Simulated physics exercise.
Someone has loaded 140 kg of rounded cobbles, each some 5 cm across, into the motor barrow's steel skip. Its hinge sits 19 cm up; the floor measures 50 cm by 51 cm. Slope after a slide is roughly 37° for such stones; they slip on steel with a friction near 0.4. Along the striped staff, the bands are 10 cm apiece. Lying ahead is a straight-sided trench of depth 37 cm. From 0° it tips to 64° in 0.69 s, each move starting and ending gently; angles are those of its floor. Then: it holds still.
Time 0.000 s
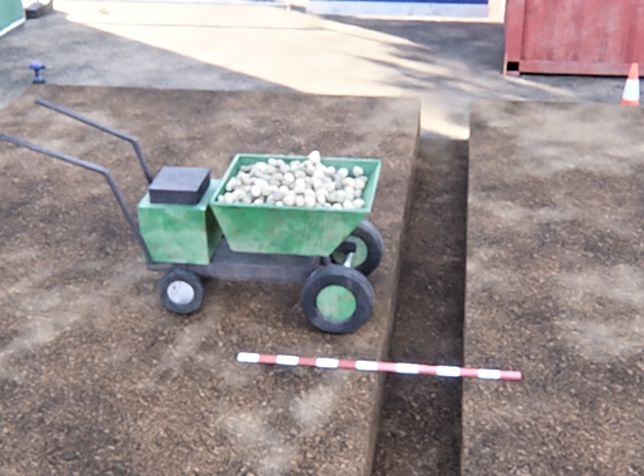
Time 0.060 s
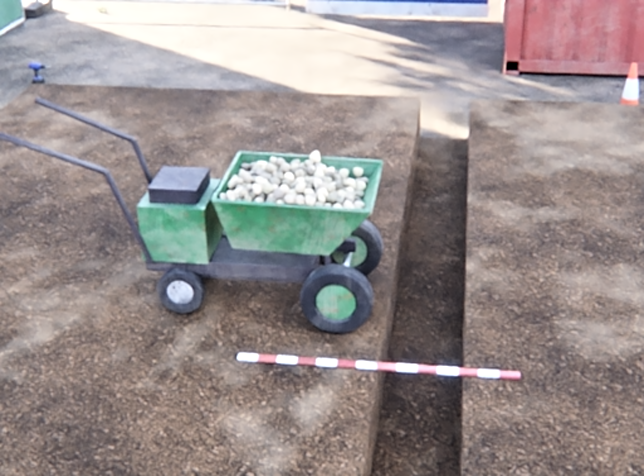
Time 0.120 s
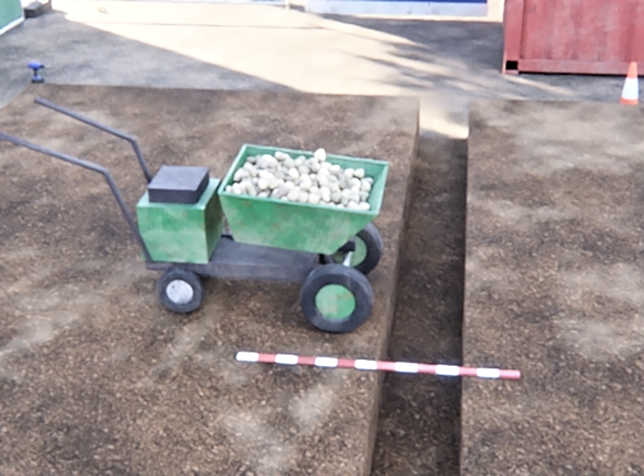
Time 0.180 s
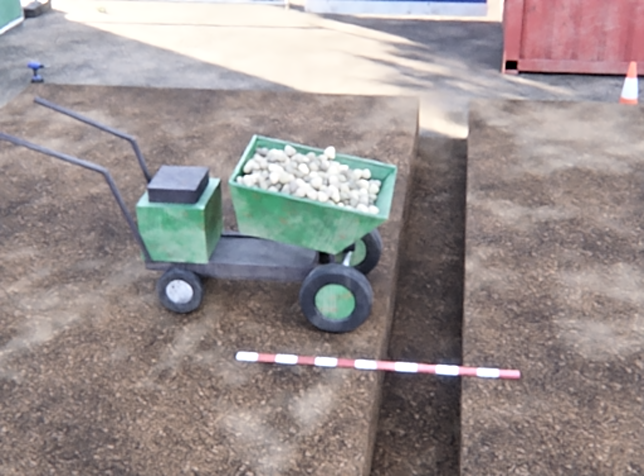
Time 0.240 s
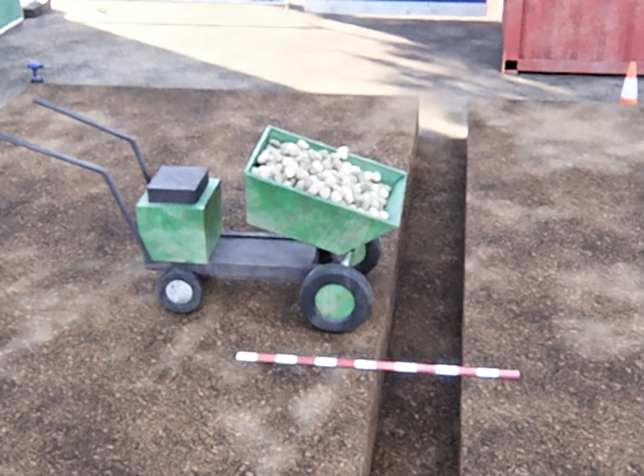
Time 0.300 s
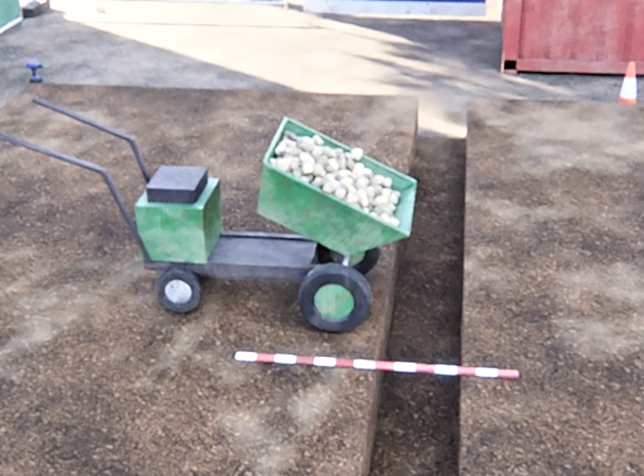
On a patch of brown ground beside a narrow trench, a green motor barrow stayed in place while its skip, heaped with pale rounded stones, rose at the back and tilted steadily toward the right.
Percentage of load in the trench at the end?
32 per cent.
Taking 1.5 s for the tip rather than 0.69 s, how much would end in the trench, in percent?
That would give about 45 percent.
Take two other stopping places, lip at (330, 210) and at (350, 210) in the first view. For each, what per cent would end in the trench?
The first gives about 60 percent and the second about 50 percent.
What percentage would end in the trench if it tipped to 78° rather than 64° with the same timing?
Then roughly 30 percent.
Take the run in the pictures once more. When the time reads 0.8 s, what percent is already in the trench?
Roughly 5% by that time.
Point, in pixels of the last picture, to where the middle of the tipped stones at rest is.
Roughly at (493, 307).
After 0.5 s the floor is at 54°; 100 % in the skip; the foremost stones are at (428, 246).
After 0.8 s the floor is at 64°; 75 % in the skip, 6 % in the trench, 19 % past the trench; the foremost stones are at (508, 306).
After 1.1 s the floor is at 64°; 38 % in the skip, 7 % in the trench, 55 % past the trench; the foremost stones are at (632, 317).
After 3.1 s the floor is at 64°; 9 % in the skip, 32 % in the trench, 59 % past the trench; the foremost stones are past the picture's edge.
